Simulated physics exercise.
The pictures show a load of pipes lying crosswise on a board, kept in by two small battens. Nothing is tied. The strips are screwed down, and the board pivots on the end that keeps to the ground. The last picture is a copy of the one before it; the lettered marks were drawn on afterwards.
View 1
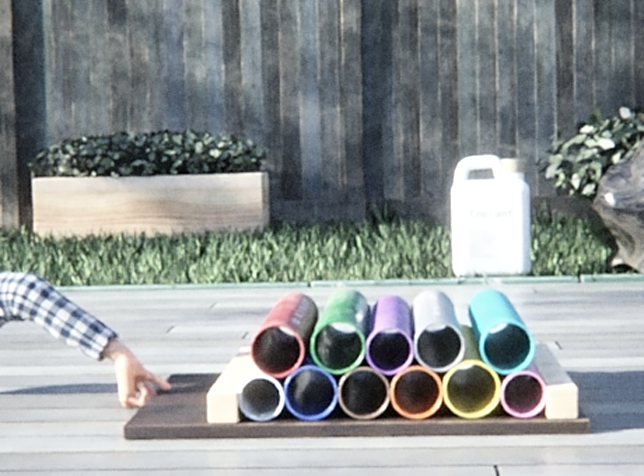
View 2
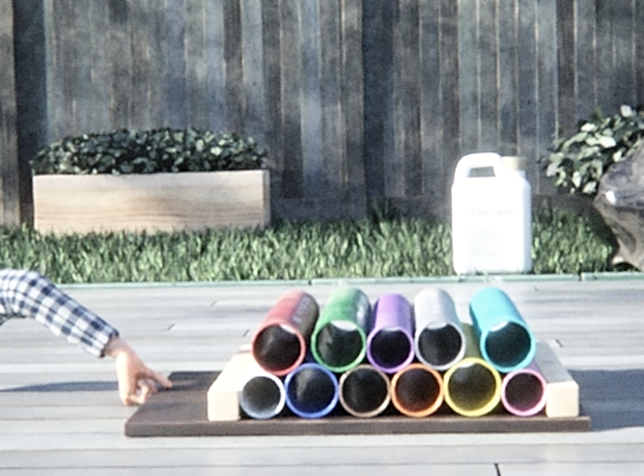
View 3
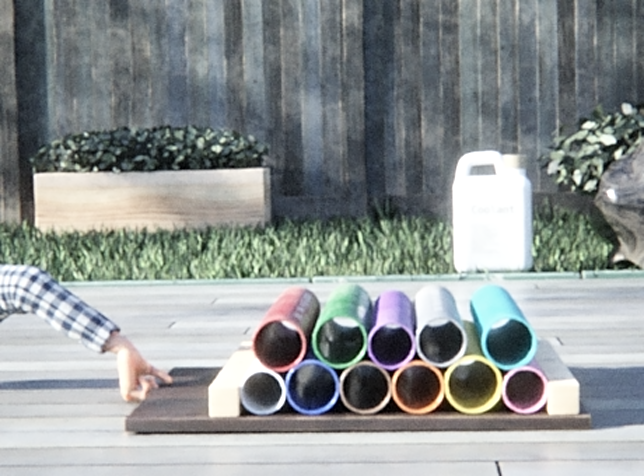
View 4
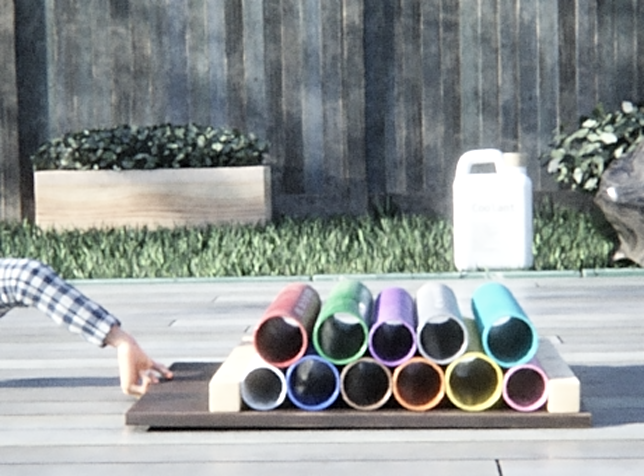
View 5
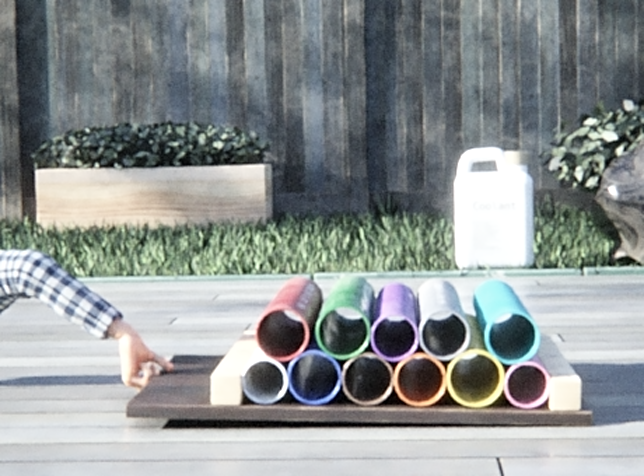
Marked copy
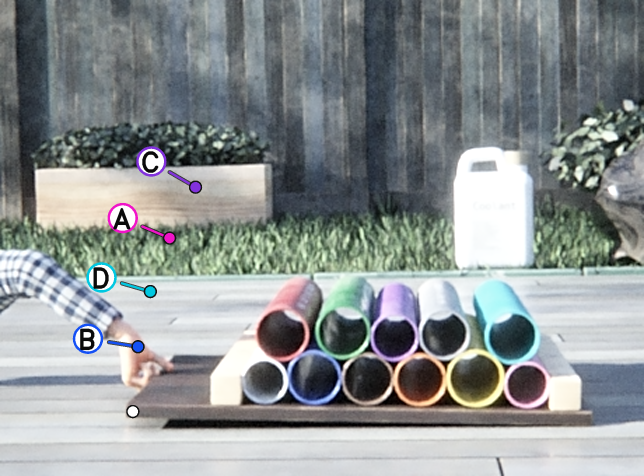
A hand slightly lifts the left end of a dark board holding stacked colourful pipes.
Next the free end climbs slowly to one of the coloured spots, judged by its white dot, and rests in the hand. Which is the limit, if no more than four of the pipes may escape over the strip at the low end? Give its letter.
The answer is mark C.
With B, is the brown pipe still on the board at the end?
The brown pipe: Yes.
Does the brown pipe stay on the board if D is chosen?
Yes.
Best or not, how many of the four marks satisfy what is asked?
Four of them.
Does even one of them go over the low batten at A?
Yes.
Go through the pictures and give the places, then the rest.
Brown pipe (364, 393); orange pipe (417, 392); yellow pipe (472, 389), in the first picture.
Yellow pipe (473, 387); pink pipe (524, 392), in the second picture.
Board (360, 381); white pipe (263, 392); blue pipe (312, 387); grey pipe (442, 341), in the third picture.
Board (361, 377); white pipe (263, 387); blue pipe (313, 383), in the fourth picture.
Board (362, 373); white pipe (265, 381); blue pipe (315, 377), in the fifth picture.
On the marked copy, A at (170, 238); B at (138, 347); C at (195, 187); D at (150, 292); the white dot at (133, 412).
With C. Early on, board at 18°.
Further on, board at 31°.
At the end, board at 31°, one over the low batten (turquoise).
As for the rest, A one over the low batten (turquoise); B none over the low batten; D none over the low batten.
